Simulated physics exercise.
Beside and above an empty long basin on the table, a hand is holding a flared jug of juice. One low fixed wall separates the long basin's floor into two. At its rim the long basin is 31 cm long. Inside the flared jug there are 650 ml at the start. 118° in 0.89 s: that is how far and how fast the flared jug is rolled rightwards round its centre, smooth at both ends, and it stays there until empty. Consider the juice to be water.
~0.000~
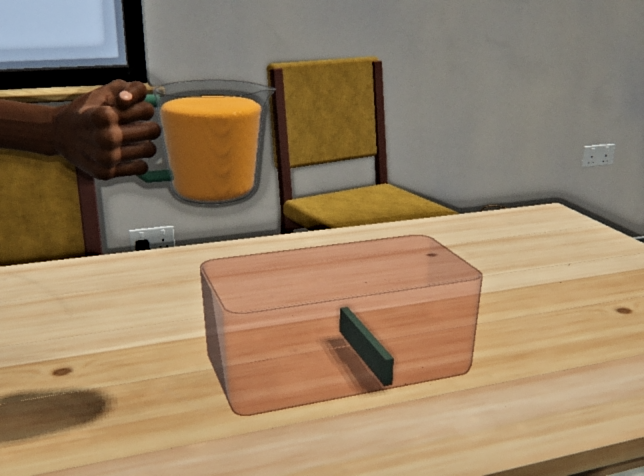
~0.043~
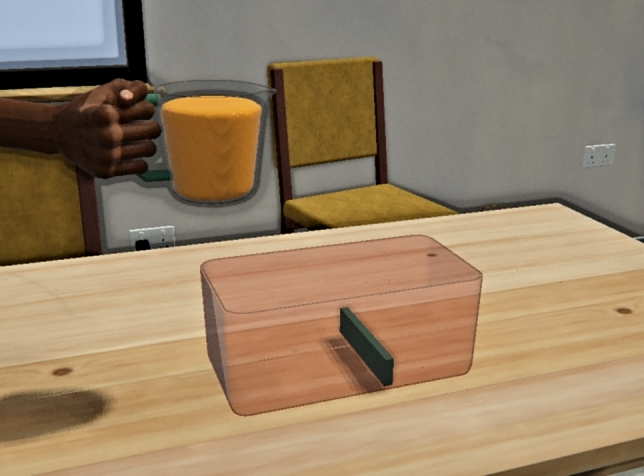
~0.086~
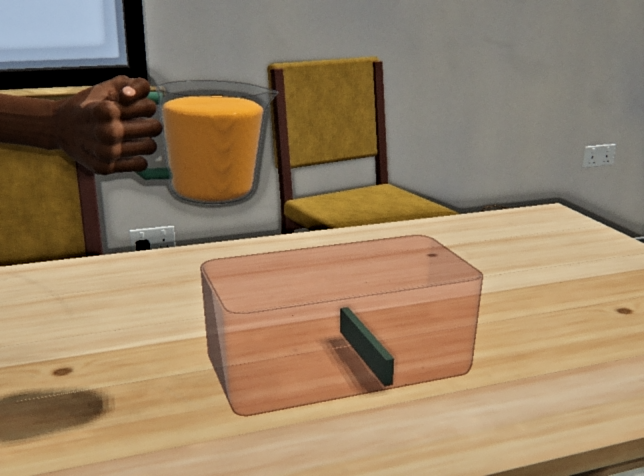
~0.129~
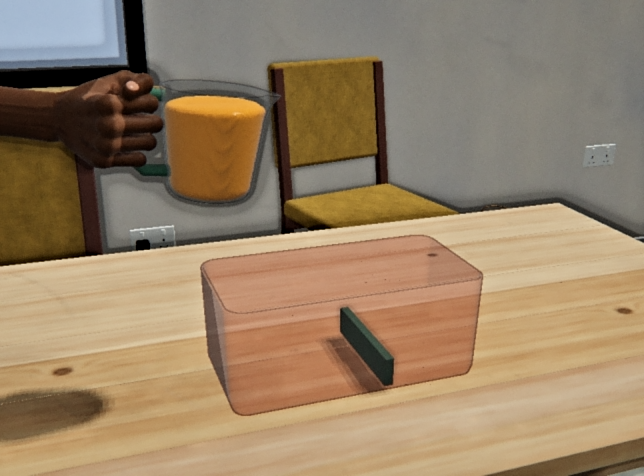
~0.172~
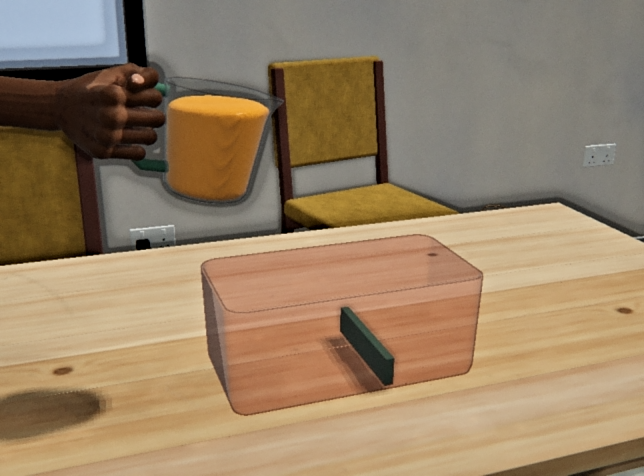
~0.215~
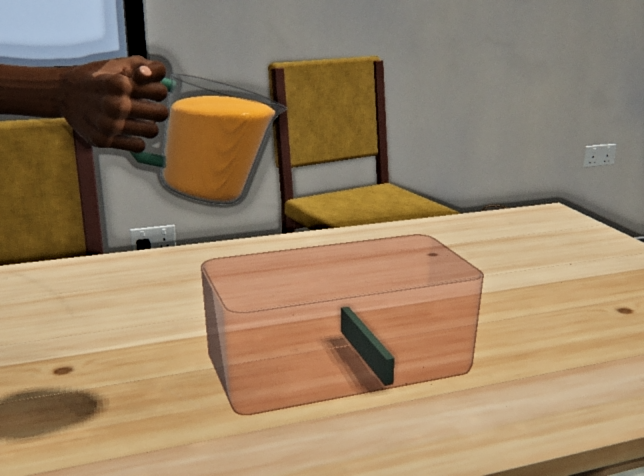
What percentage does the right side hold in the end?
About 9 per cent.
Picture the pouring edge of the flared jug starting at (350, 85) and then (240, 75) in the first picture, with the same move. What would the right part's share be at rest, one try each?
I'd expect close to 70 per cent and then close to 10 per cent.
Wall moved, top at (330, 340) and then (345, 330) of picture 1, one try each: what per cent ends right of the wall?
Around 50 and 30 percent, in that order.
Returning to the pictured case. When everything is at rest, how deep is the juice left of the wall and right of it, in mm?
Final reading - left some 20 mm, right some 4 mm.
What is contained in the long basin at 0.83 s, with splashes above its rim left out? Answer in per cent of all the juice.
Around 78 per cent of the whole.
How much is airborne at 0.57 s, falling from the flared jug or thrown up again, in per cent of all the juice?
Some 28 % is the figure.
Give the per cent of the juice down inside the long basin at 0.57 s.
Around 10 percent.
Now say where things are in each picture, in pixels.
It leans 0°; its right rim is at (275, 87); the juice meets the walls at (159, 107) and (258, 101); the long basin's rim runs from (212, 288) to (455, 256); the wall's top is at (365, 332), in the first picture.
It leans 1°; its right rim is at (275, 88); the juice meets the walls at (160, 106) and (259, 102), in the second picture.
It leans 3°; its right rim is at (277, 90); the juice meets the walls at (162, 106) and (260, 103), in the third picture.
It leans 6°; its right rim is at (280, 94); the juice meets the walls at (164, 106) and (263, 104), in the fourth picture.
It leans 11°; its right rim is at (283, 99); the juice meets the walls at (167, 105) and (267, 105), in the fifth picture.
It leans 16°; its right rim is at (287, 106); the juice meets the walls at (170, 108) and (273, 106), in the sixth picture.
After 0.57 s the tilt is 84° and 61 per cent is still to pour, 10 is left of the wall and 0 right of it.
After 0.83 s the tilt is 116° and 6 per cent is still to pour, 76 is left of the wall and 2 right of it.
After 1.10 s the tilt is 118° and 0 per cent is still to pour, 87 is left of the wall and 7 right of it.
After 1.39 s the tilt is 118° and 0 per cent is still to pour, 86 is left of the wall and 9 right of it.
In the end 86 per cent lies left of the wall, 9 right of it and 5 outside.
